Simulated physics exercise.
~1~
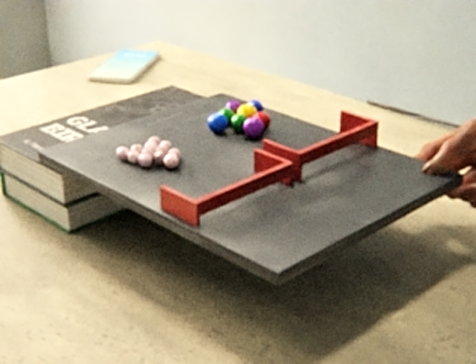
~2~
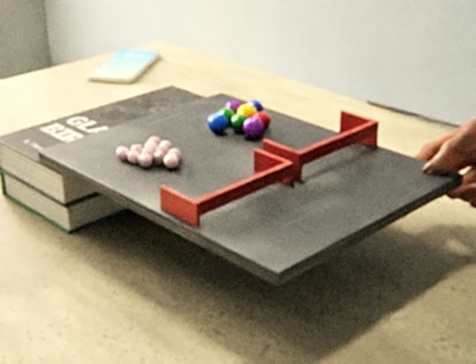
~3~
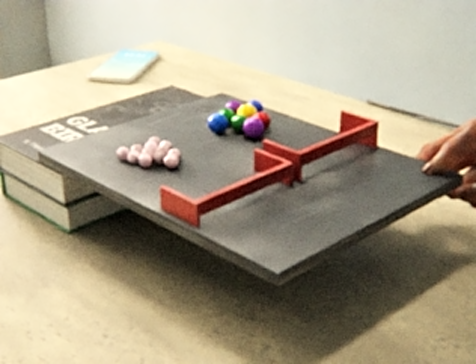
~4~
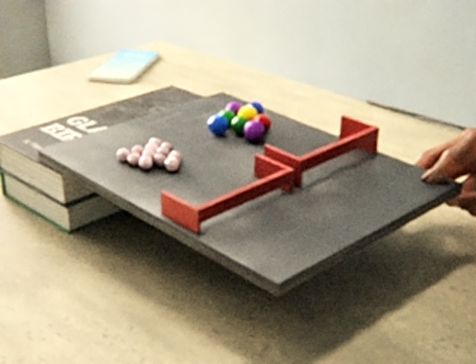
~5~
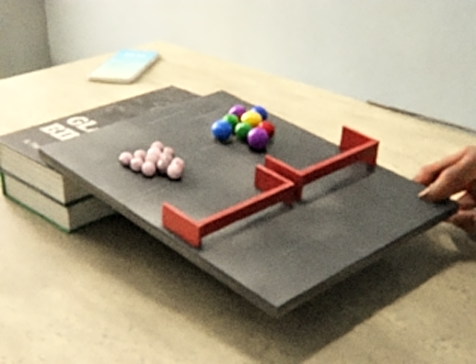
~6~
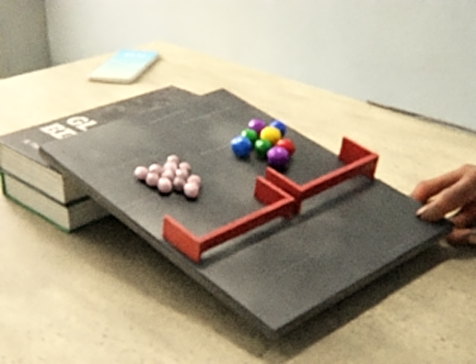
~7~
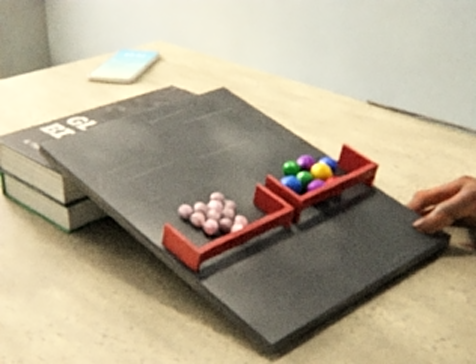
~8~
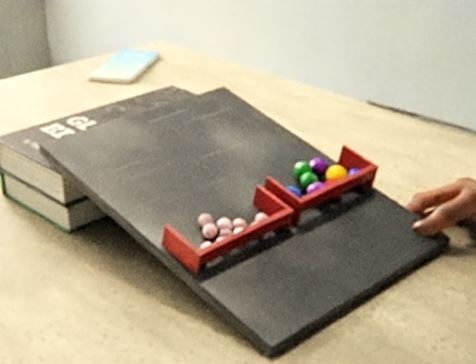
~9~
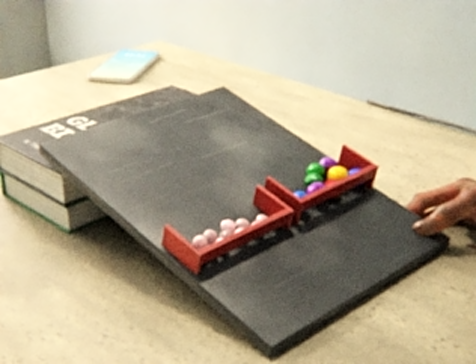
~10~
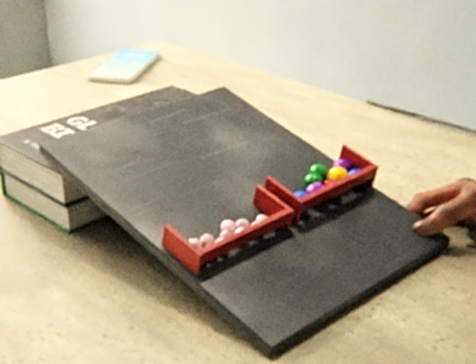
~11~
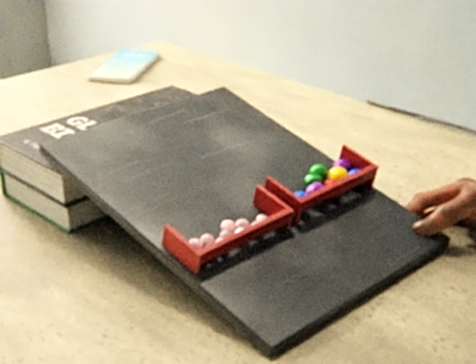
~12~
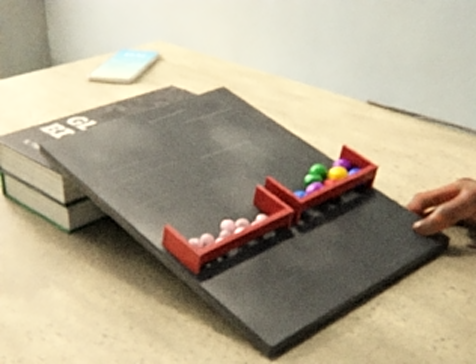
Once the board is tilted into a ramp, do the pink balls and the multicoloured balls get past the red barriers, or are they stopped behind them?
Both groups are stopped. The pink balls end up gathered behind the front red barrier, and the multicoloured balls end up gathered behind the back one.
